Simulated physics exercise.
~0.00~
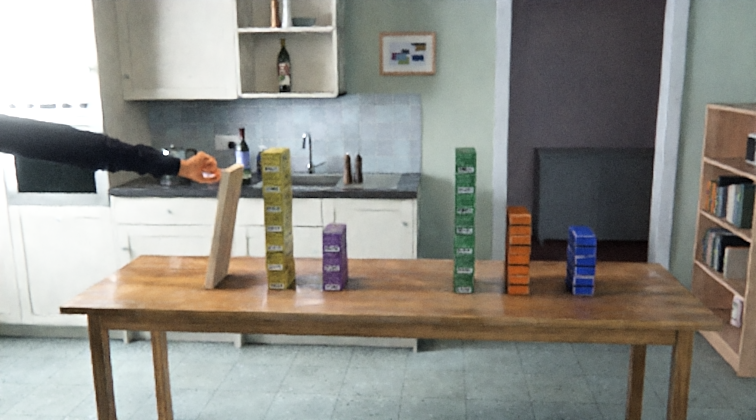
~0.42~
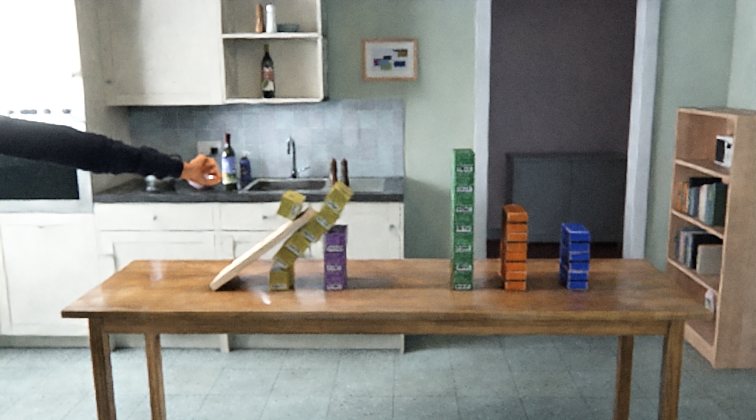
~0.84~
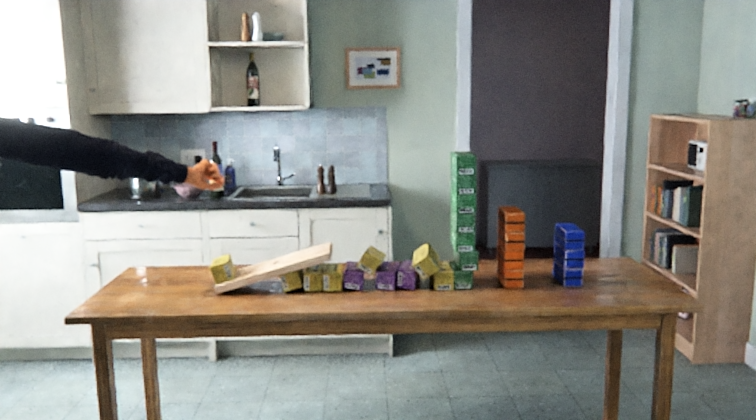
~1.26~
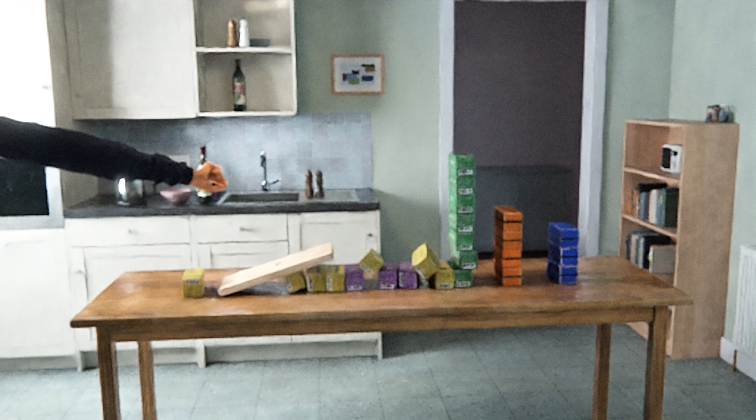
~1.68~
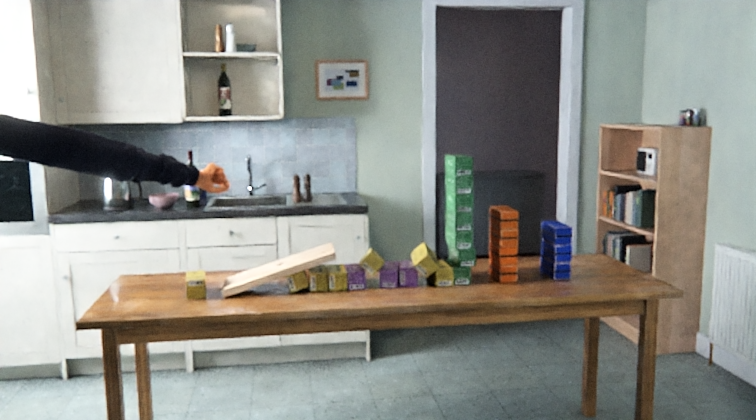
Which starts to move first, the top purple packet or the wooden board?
The wooden board starts to move first. The top purple packet is still in place while the board tips into the yellow stack, and it goes down only afterward.
